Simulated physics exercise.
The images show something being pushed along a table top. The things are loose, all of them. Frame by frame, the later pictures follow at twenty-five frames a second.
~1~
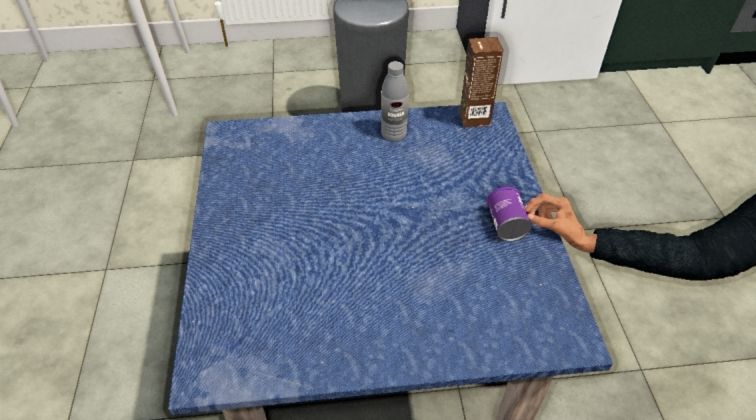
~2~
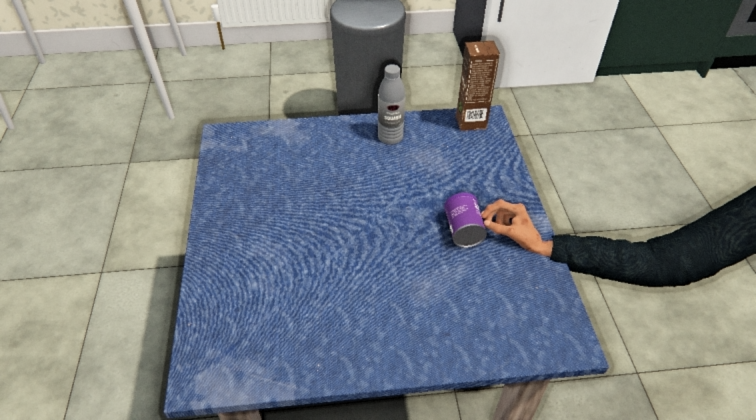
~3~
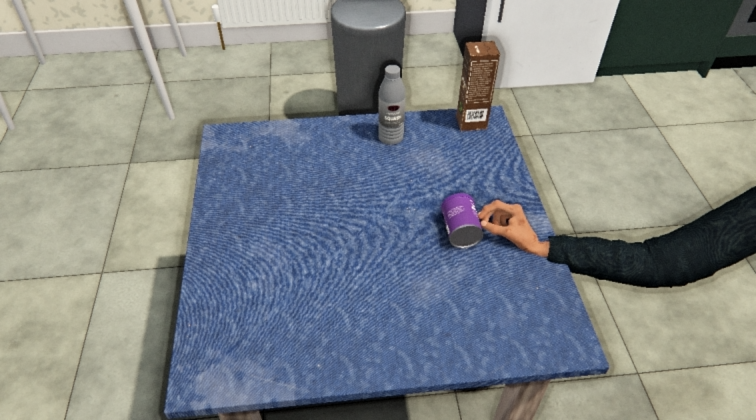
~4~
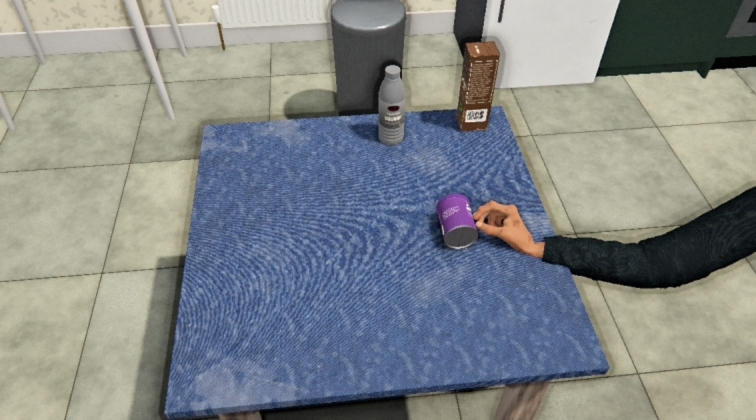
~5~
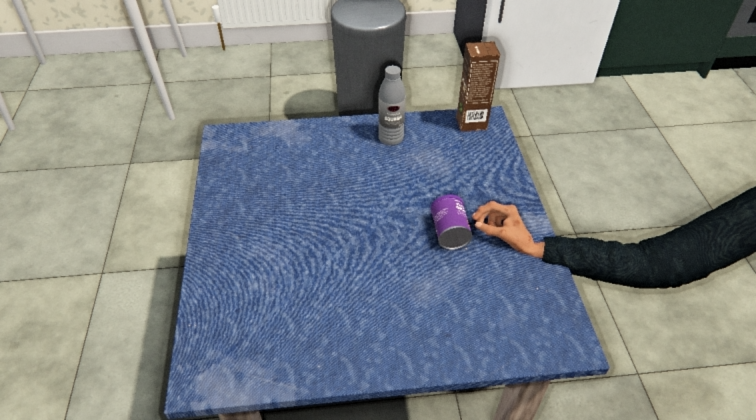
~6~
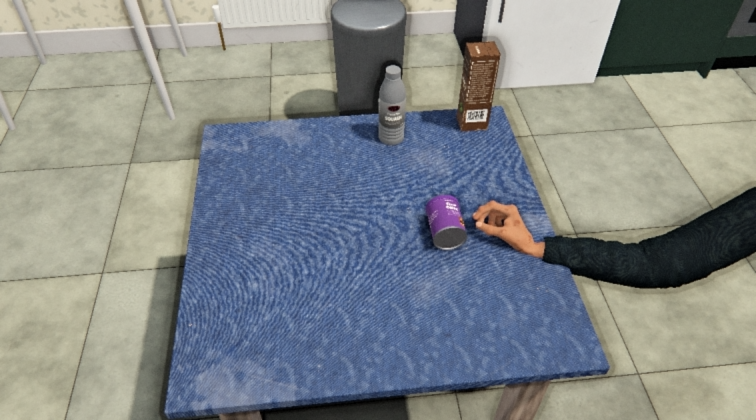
A hand in a dark sleeve pushed a purple tin left across a blue table top, then stayed still while the tin slid slightly farther left, away from the fingers, past a grey bottle and brown carton standing behind.
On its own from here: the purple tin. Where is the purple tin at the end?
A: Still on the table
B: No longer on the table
Option A: Still on the table.
Then, 0.20 s later than the last frame, purple tin moved about its own width near (425, 224).
Then, 0.40 s later than the last frame, purple tin moved about its own width near (413, 225).
When it is over, moved from the start, purple tin. End places, in pixels of the last picture, purple tin near (410, 225).
